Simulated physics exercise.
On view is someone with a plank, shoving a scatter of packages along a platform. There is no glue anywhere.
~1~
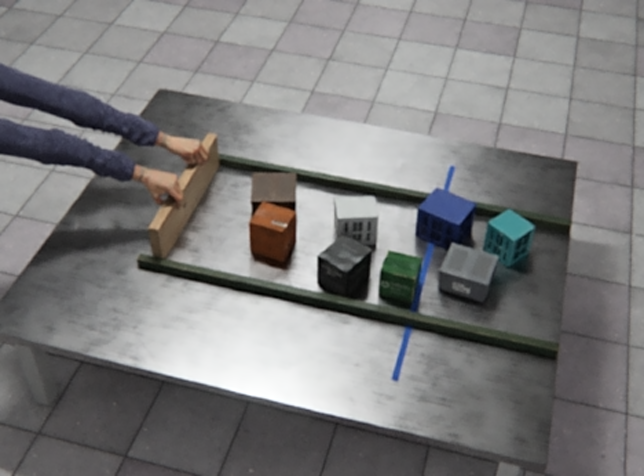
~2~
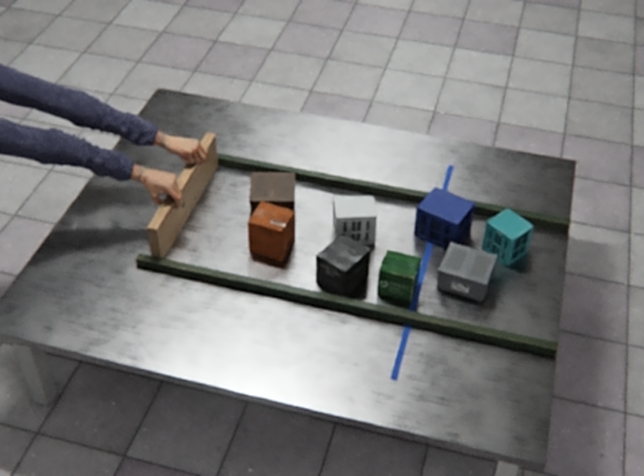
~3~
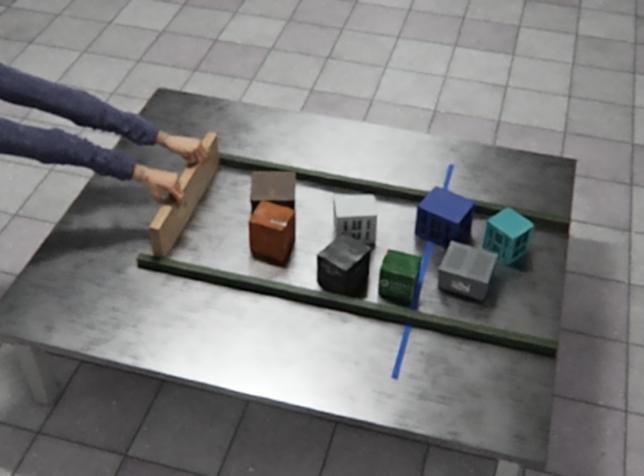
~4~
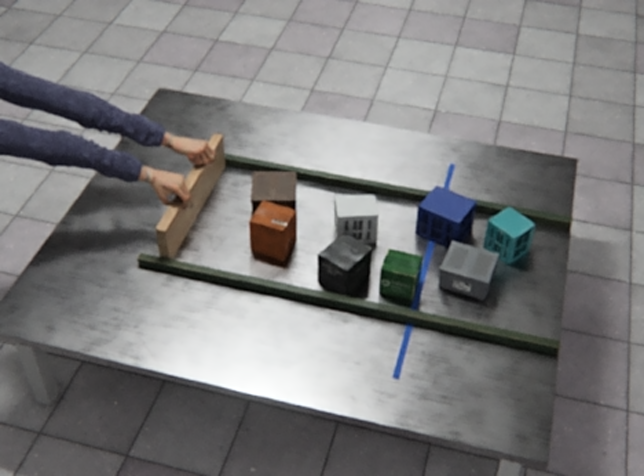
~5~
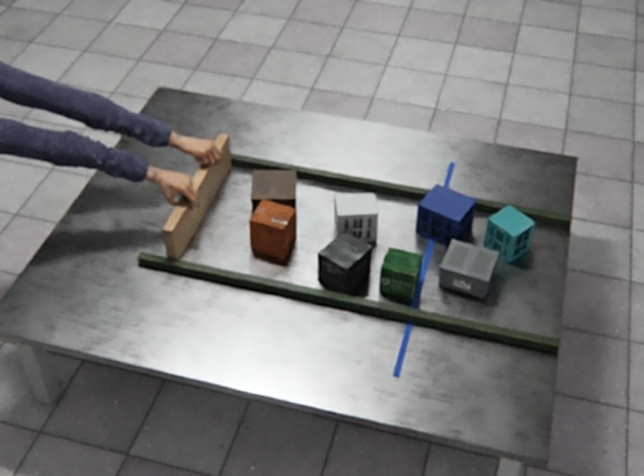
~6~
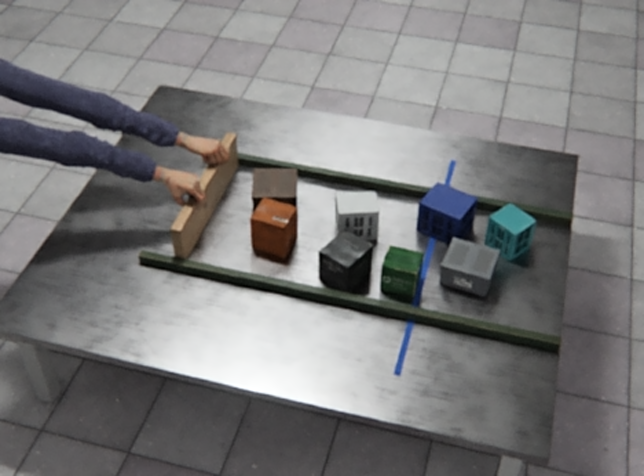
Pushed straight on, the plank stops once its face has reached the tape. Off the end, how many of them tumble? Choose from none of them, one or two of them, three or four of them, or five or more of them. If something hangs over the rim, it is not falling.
None of them do.
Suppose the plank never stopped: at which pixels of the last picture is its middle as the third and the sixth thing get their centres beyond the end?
At (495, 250) for the third, at (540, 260) for the sixth.
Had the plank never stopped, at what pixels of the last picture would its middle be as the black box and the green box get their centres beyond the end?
Near (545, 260) and (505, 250).
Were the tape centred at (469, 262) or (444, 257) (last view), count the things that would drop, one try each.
In order, 2 then 0.
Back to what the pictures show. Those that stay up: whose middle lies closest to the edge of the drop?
The turquoise crate ends up foremost.
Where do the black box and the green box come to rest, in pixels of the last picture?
About (439, 291), and the other about (480, 293).
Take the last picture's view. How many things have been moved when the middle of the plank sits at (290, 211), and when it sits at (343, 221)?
The first count is 3, and then it's 5.
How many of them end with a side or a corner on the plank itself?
Contact count: 3.
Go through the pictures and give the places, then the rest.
In the first picture, turquoise crate (509, 238); grey tote (468, 273); blue crate (445, 219); plank (187, 195); tape (428, 260).
In the second picture, grey tote (467, 272); black box (343, 266).
In the third picture, blue crate (445, 218); orange parcel (272, 230).
In the fourth picture, turquoise crate (509, 236); white crate (356, 220).
In the fifth picture, grey tote (468, 269); green box (401, 273).
In the sixth picture, turquoise crate (510, 232); grey tote (469, 268); blue crate (447, 214); plank (207, 195); tape (429, 254).
Soon after, none off yet; turquoise crate at rest near (510, 232); grey tote at rest near (469, 268); blue crate at rest near (447, 214).
At rest, the number that fall off is zero.
